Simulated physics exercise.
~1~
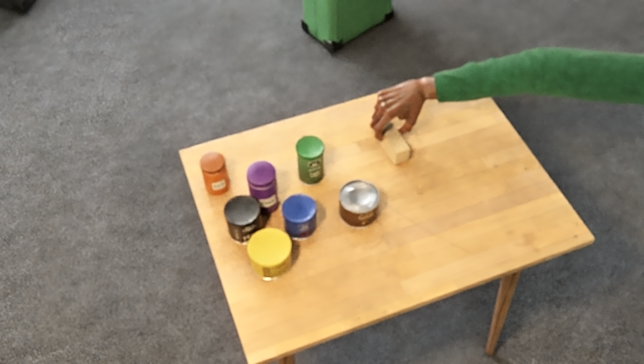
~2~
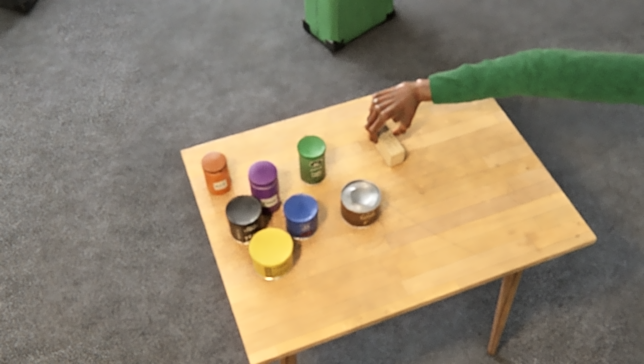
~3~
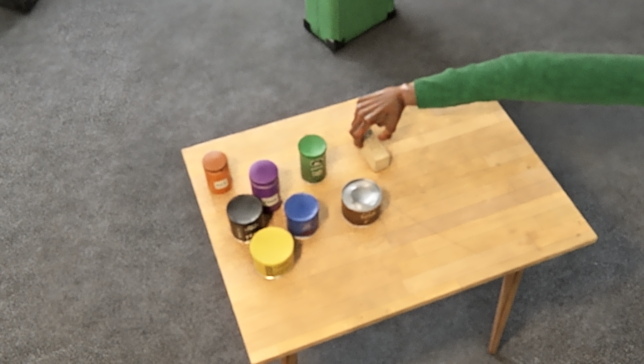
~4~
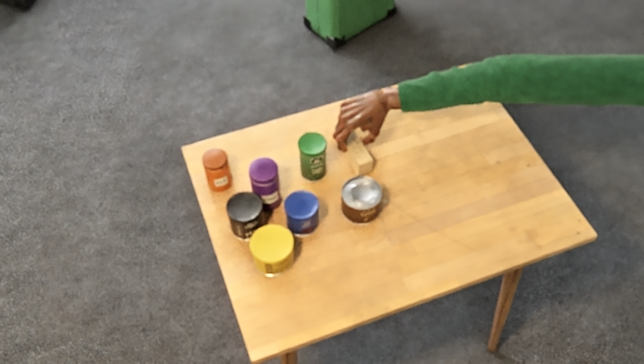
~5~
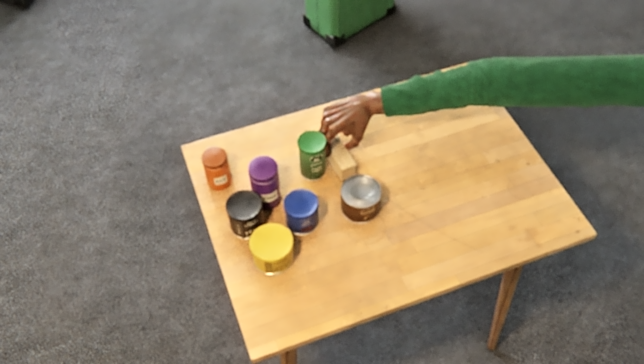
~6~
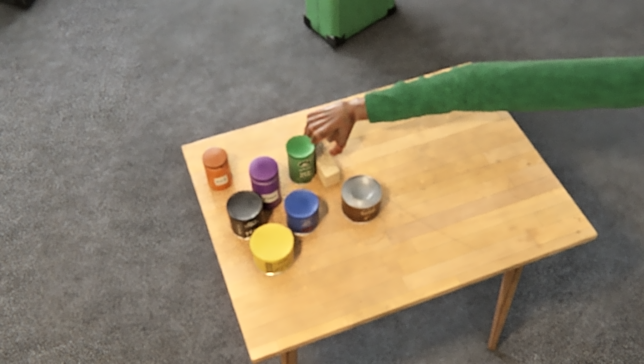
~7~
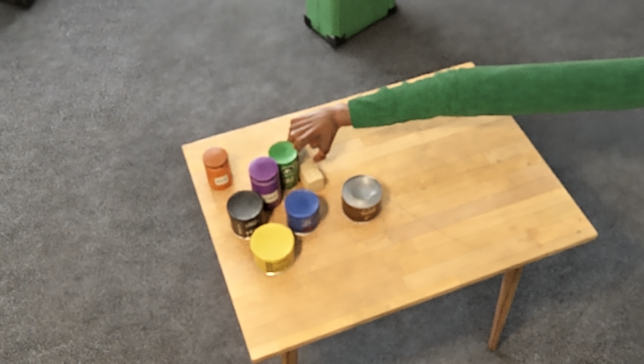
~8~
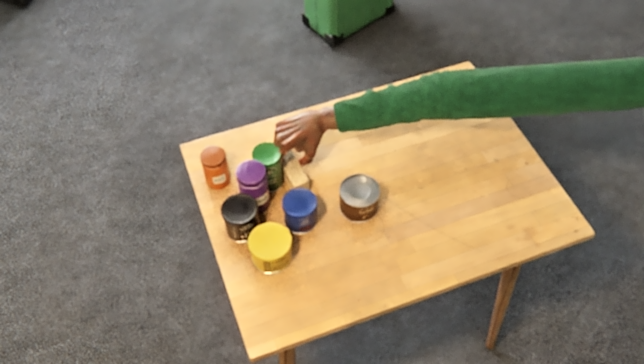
Green-sleeved arm sliding a small block left across a wooden table, pushing the green tin against the purple jar, both staying upright.
